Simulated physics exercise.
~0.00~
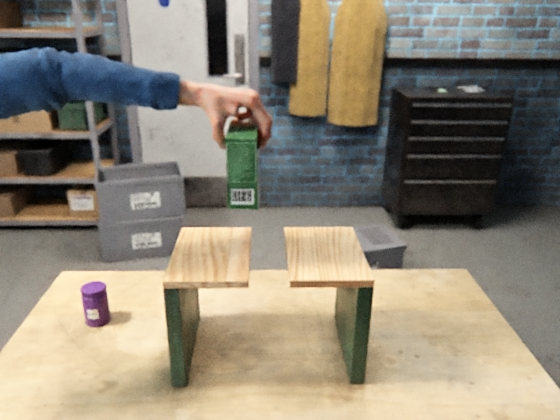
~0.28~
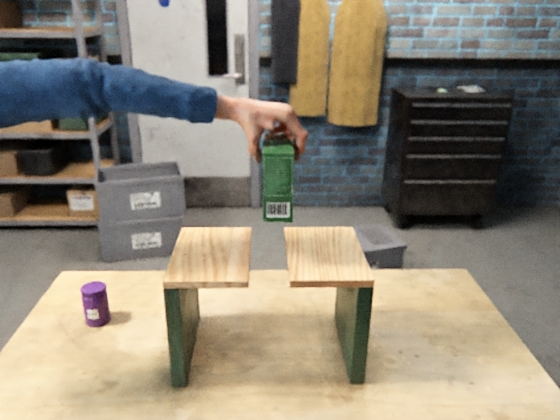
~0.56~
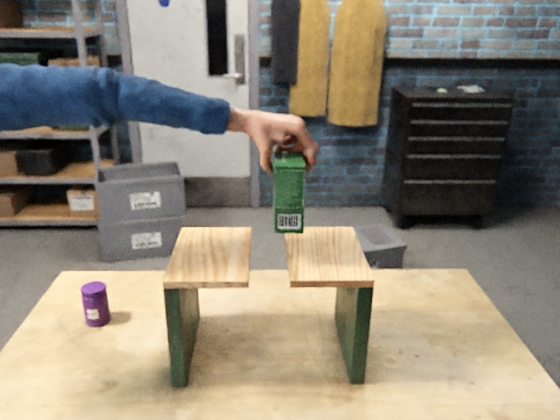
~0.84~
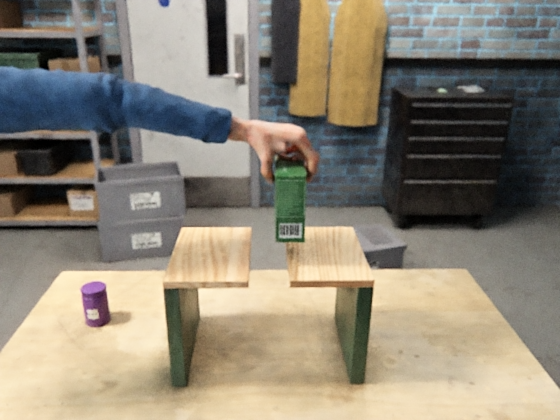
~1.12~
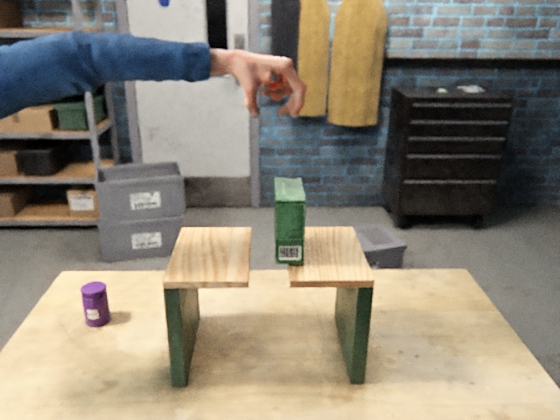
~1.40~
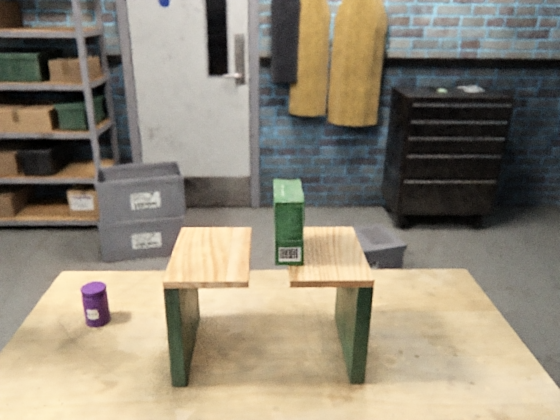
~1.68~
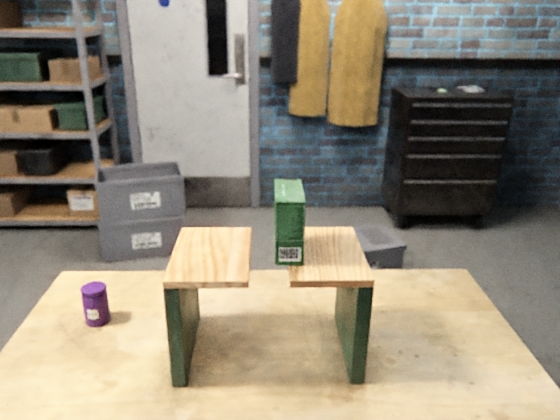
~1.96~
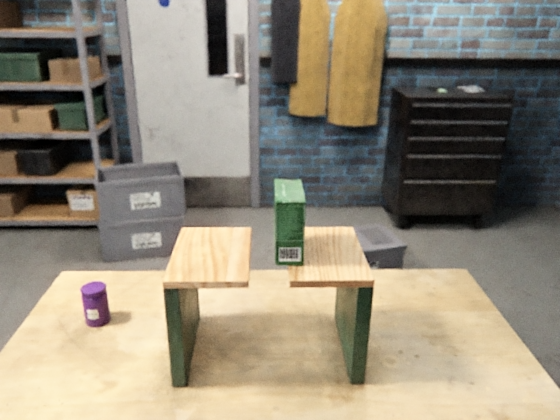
A green packet hangs upright from the hand of a blue-sleeved arm reaching in from the left, above a wooden stand with a gap in its top, seen from the front and slightly above in a workshop. The stand has two pale boards on green legs, and a purple jar sits at the left of the table. The hand carries the packet right, then lowers it toward the right edge of the gap. It lets go and withdraws to the left. The packet stays upright, caught at the edge of the right board, while the jar remains in place.
